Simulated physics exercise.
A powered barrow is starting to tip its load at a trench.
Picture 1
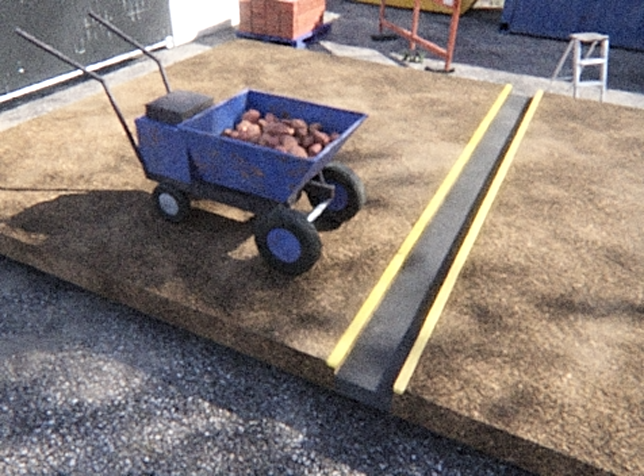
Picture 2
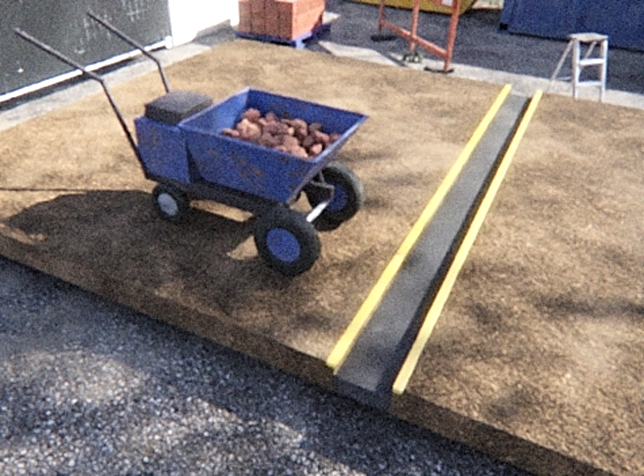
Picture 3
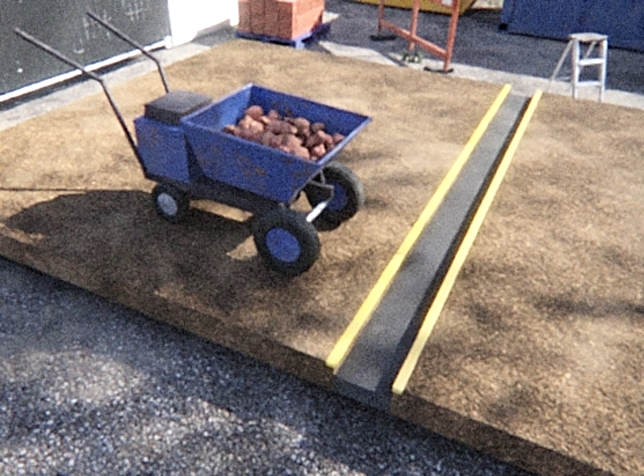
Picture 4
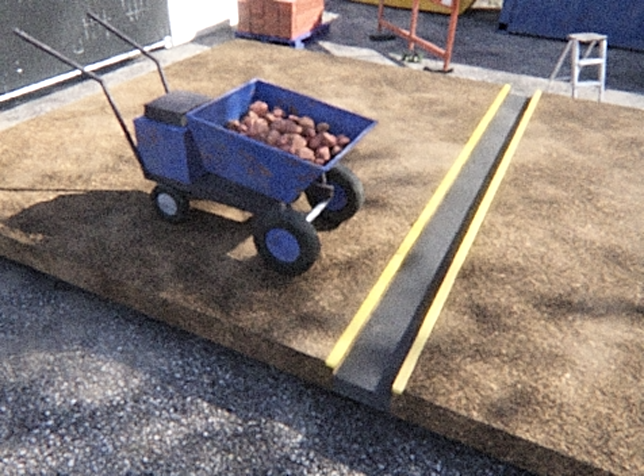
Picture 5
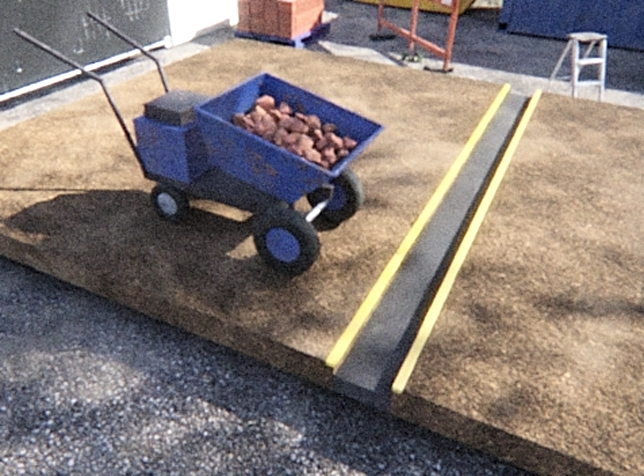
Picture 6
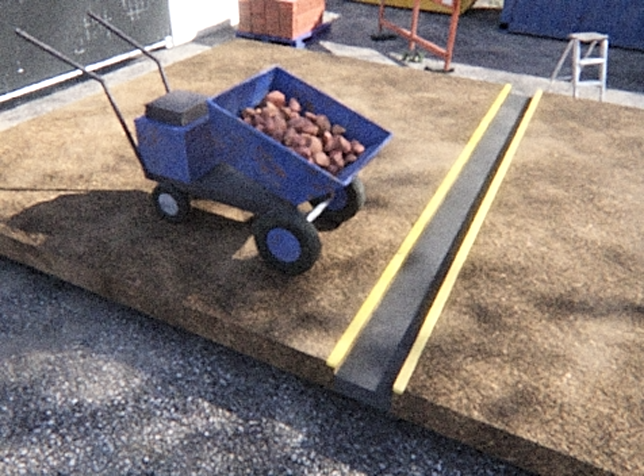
Blue powered barrow standing beside a narrow yellow-edged trench, its skip of reddish rubble slowly tilting forward to the right.
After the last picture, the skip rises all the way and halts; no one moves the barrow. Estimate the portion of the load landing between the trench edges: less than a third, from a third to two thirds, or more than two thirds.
Alright, so the trench is left with a middling share, one to two thirds.
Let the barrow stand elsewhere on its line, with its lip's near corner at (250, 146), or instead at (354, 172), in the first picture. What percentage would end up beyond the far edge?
About 0 percent the first time, about 60 percent the second.
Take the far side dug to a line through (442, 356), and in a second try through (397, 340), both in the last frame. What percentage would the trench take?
I'd expect close to 70 in a hundred and then close to 40 in a hundred.
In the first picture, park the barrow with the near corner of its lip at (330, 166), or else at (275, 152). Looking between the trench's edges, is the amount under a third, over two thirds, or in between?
Lab note - position 1: In the middle band; position 2: In the middle band.
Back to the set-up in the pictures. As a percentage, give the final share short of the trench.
About 0 per cent.
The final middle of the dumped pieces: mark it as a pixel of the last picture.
Around (427, 277).
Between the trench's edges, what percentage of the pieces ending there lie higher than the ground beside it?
Estimate: Around 45 %.
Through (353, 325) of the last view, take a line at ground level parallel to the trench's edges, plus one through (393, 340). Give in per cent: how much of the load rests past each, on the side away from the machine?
Near 70 % and near 40 %, in that order.
Shortly afterwards, skip tipped steeply; the whole lot in the skip.
Next, skip tipped right over; the bulk in the skip; near a quarter in or heaped over the trench; only a few falling.
Some moments later, skip tipped right over; near a third in the skip; near half in or heaped over the trench; a little beyond it.
In the end, skip tipped right over; near a quarter in the skip; near half in or heaped over the trench; a little beyond it.
